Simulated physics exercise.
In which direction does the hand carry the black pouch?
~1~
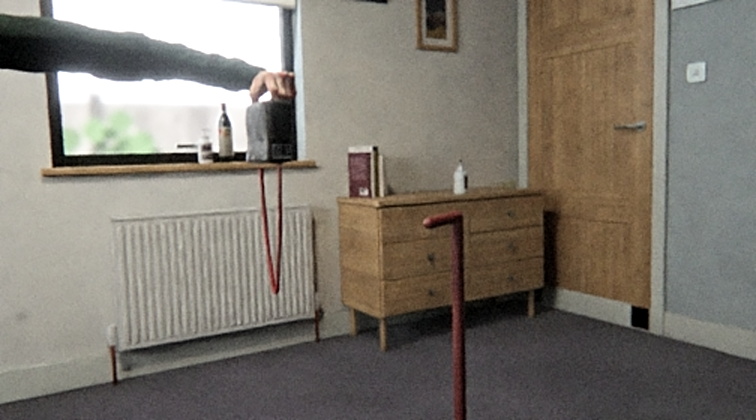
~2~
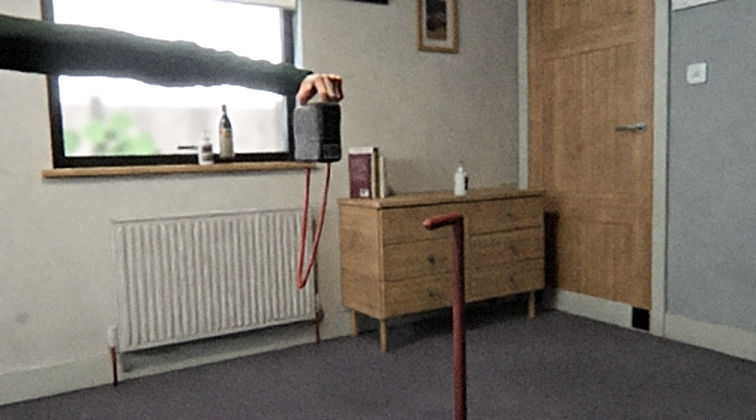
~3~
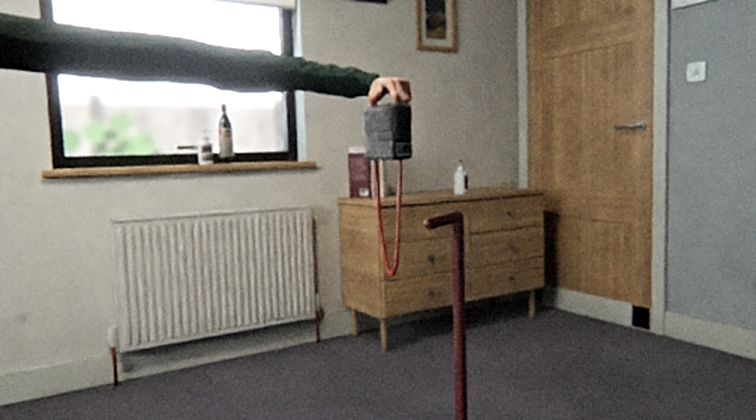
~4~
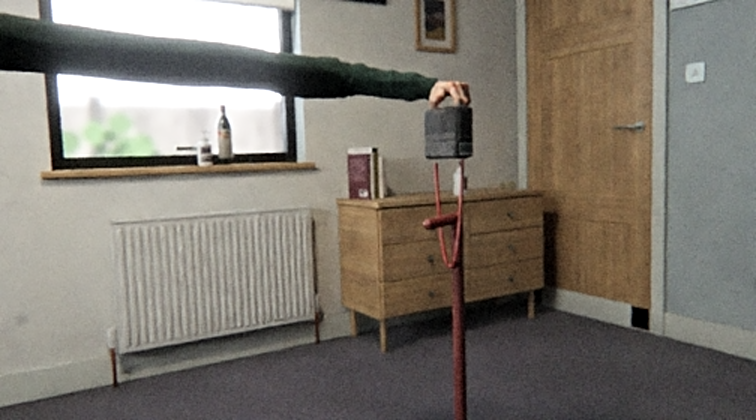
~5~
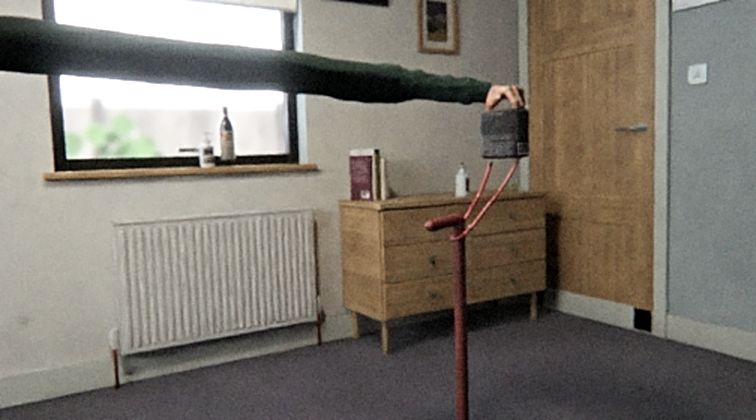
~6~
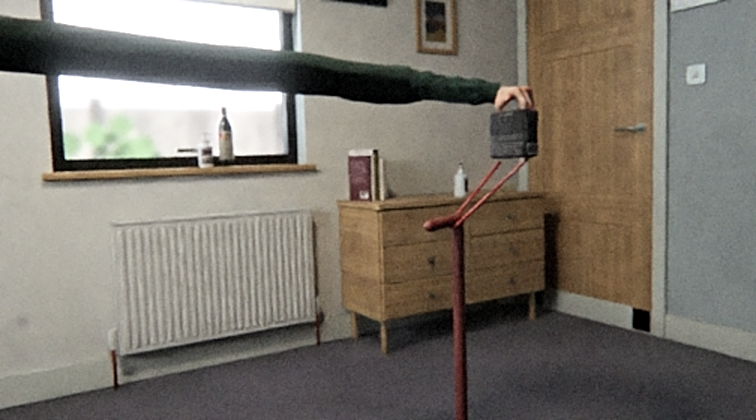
The hand carries the black pouch to the right, from in front of the window to just past the red post.
